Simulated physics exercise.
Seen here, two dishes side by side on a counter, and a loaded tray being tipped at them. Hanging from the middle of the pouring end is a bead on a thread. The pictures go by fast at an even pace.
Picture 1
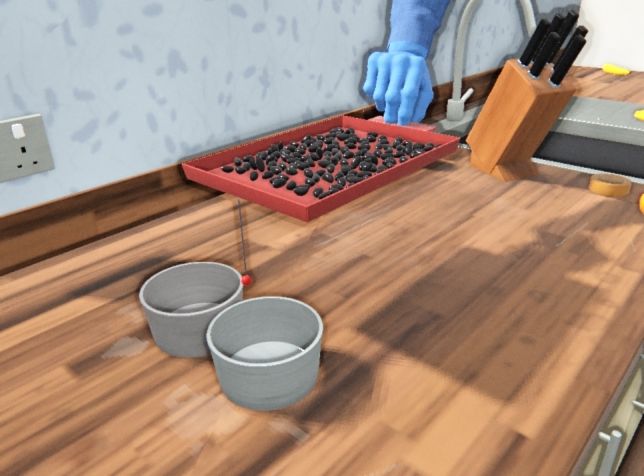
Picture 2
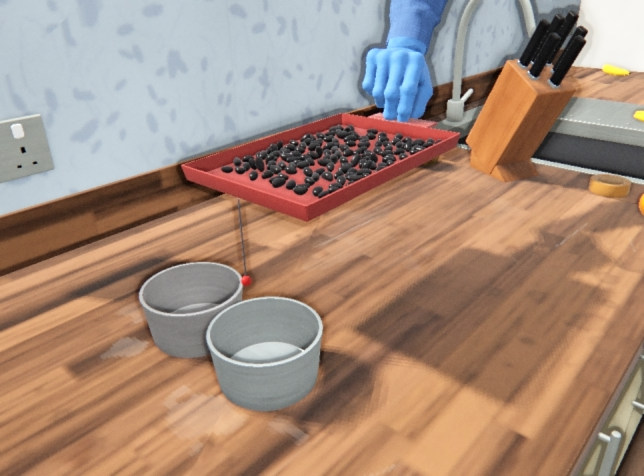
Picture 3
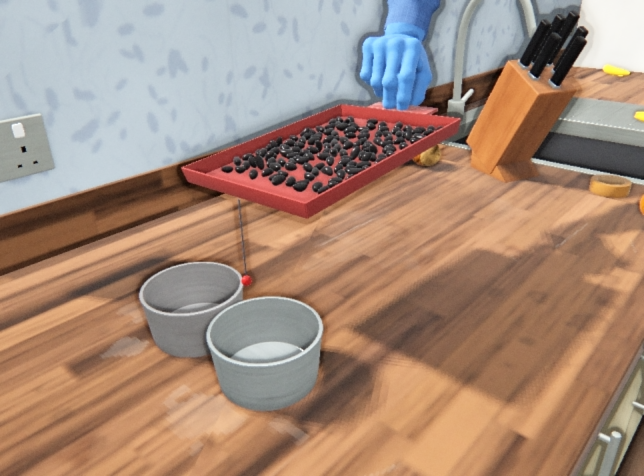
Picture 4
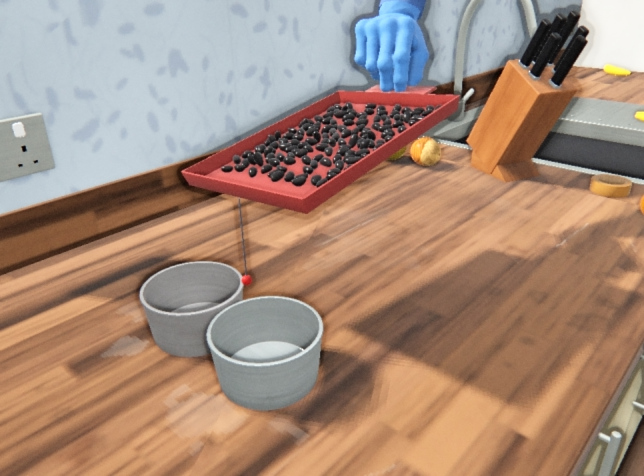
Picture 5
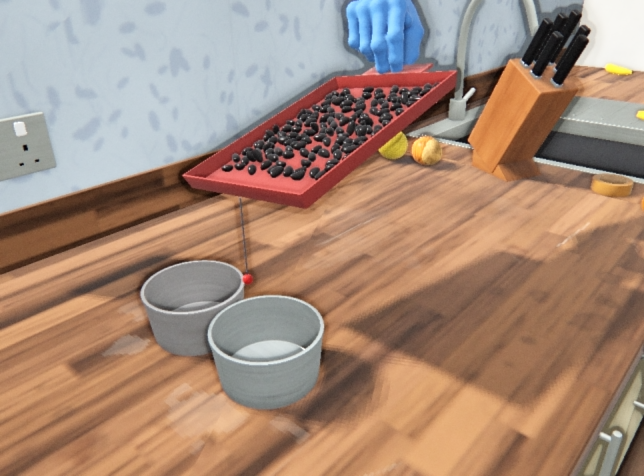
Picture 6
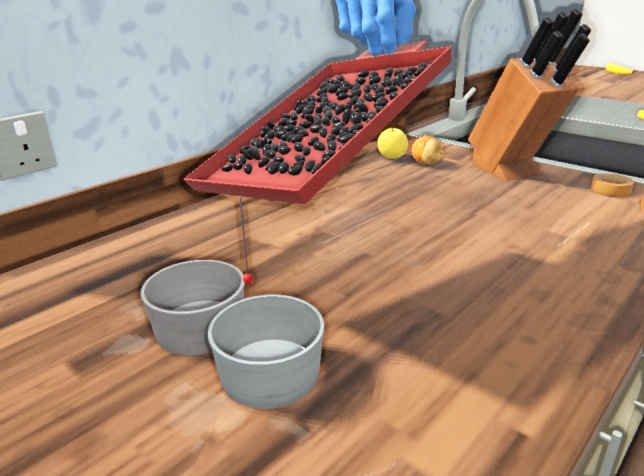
A blue-gloved hand raised the far end of a red tray of black beans above a wooden counter, tilting it gradually toward the near left, while two grey dishes stayed still below.
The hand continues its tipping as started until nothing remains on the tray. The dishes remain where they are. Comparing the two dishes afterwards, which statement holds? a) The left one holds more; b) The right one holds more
(a) The left one holds more.
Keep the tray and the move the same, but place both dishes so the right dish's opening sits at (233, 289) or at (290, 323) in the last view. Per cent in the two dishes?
About 70 in a hundred, then about 80 in a hundred.
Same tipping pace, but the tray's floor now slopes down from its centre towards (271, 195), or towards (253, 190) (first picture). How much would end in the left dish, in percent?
Shares, approx.: 20 %, then 40 %.
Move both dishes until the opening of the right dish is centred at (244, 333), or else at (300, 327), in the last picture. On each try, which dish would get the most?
Results - the dish on the left side first, the dish on the left side second.
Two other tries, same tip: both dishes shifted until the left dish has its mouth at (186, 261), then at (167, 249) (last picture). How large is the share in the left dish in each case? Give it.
About 60 per cent, then about 10 per cent.
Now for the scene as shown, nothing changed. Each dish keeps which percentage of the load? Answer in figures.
Estimate - left dish 80 percent, right dish 0 percent.
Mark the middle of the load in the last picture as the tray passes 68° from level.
In the last view the centre sits at roughly (224, 155).
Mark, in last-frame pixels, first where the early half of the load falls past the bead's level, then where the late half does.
First part (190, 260), rest (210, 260).
Just after the last frame, tray tipped steeply; almost all on the tray; just a few in the air.
A moment on, tray tipped past a quarter turn; roughly a quarter on the tray; roughly two thirds in the left dish; about a tenth outside both; about a tenth in the air.
Further on, tray tipped past a quarter turn; the larger part in the left dish; about a tenth outside both.
When it is over, tray tipped past a quarter turn; not one in the right dish; the larger part in the left dish; about a tenth outside both.
